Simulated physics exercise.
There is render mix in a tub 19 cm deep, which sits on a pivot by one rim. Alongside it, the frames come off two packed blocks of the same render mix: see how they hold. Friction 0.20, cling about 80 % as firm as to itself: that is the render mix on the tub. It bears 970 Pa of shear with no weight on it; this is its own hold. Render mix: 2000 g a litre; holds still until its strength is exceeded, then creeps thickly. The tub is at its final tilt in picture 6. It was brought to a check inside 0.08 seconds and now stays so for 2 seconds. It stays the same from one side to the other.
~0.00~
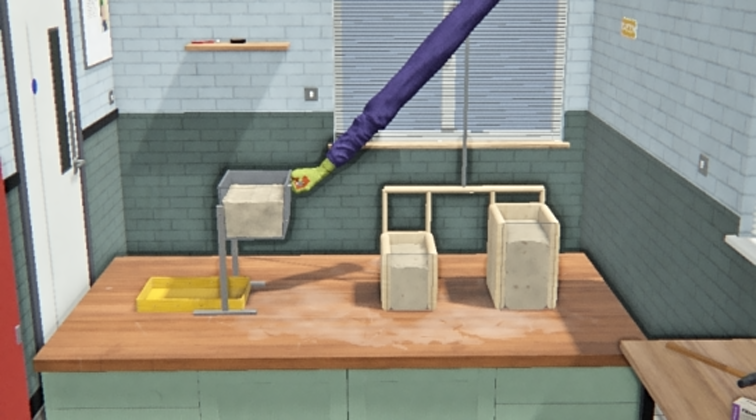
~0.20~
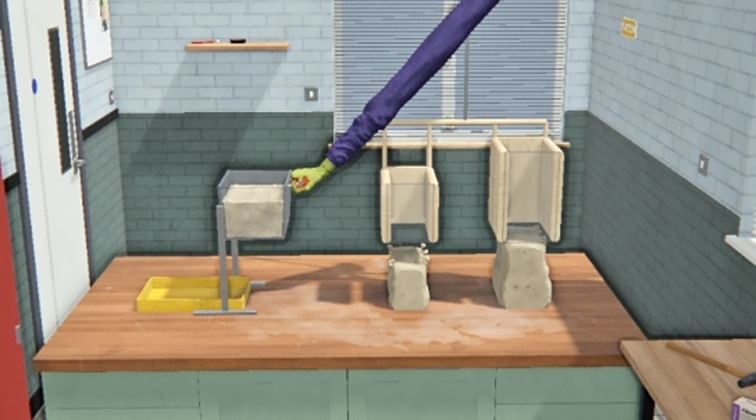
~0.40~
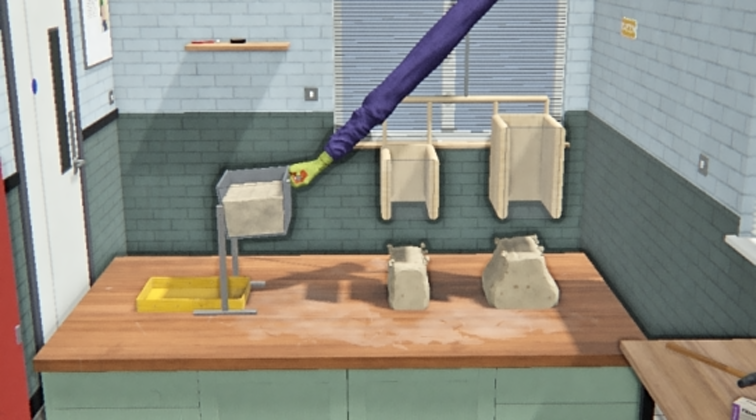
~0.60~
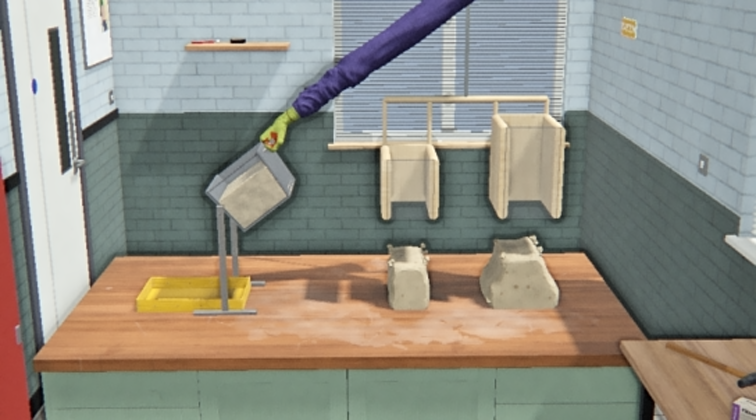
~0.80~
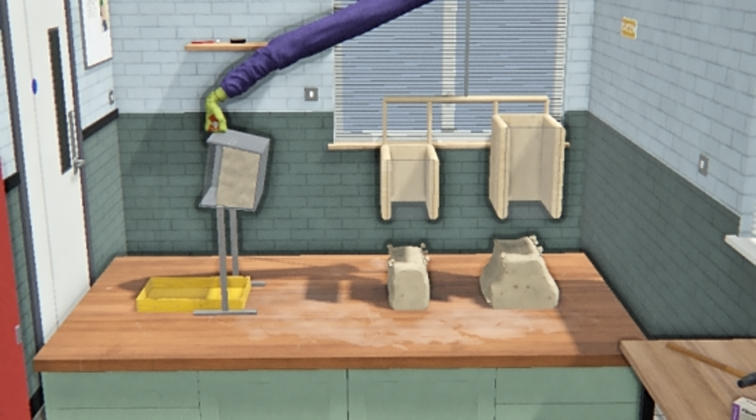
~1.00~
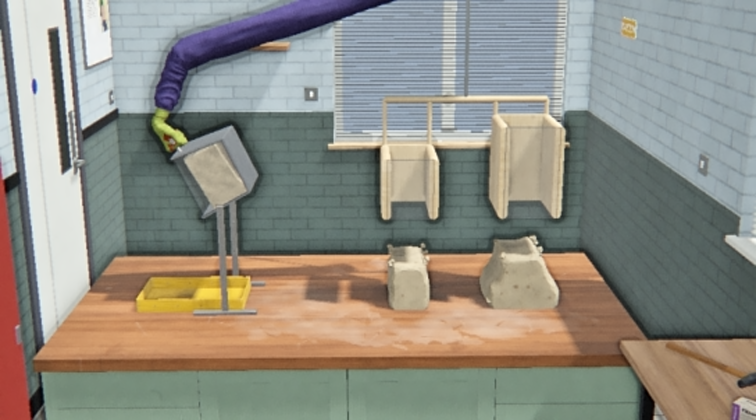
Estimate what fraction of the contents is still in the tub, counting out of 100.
Roughly 7 out of 100.
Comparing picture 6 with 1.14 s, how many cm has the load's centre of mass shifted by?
About 8 cm.
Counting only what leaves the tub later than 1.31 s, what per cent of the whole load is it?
About 10 per cent.
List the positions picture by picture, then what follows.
In the first picture, handle-side rim at (284, 187), tilt 0 degrees; top of the render mix at (281, 201); blocks stand 19 cm, 29 cm (left to right).
In the second picture, handle-side rim at (284, 187), tilt 0 degrees; top of the render mix at (281, 201); blocks stand 19 cm, 26 cm (left to right).
In the third picture, handle-side rim at (282, 182), tilt 4 degrees; top of the render mix at (278, 197); blocks stand 19 cm, 22 cm (left to right).
In the fourth picture, handle-side rim at (257, 153), tilt 38 degrees; top of the render mix at (264, 168); blocks stand 18 cm, 21 cm (left to right).
In the fifth picture, handle-side rim at (208, 143), tilt 81 degrees; top of the render mix at (227, 148); blocks stand 18 cm, 21 cm (left to right).
In the sixth picture, handle-side rim at (172, 160), tilt 115 degrees; top of the render mix at (213, 145); blocks stand 18 cm, 21 cm (left to right).
After 1.14 s, the tub is at 115 degrees and holds 75 %.
After 1.31 s, the tub is at 115 degrees and holds 17 %.
After 1.48 s, the tub is at 115 degrees and holds 7 %.
After 1.65 s, the tub is at 115 degrees and holds 7 %.
After 3.00 s, at the end, the tub is at 115 degrees and holds 7 %.
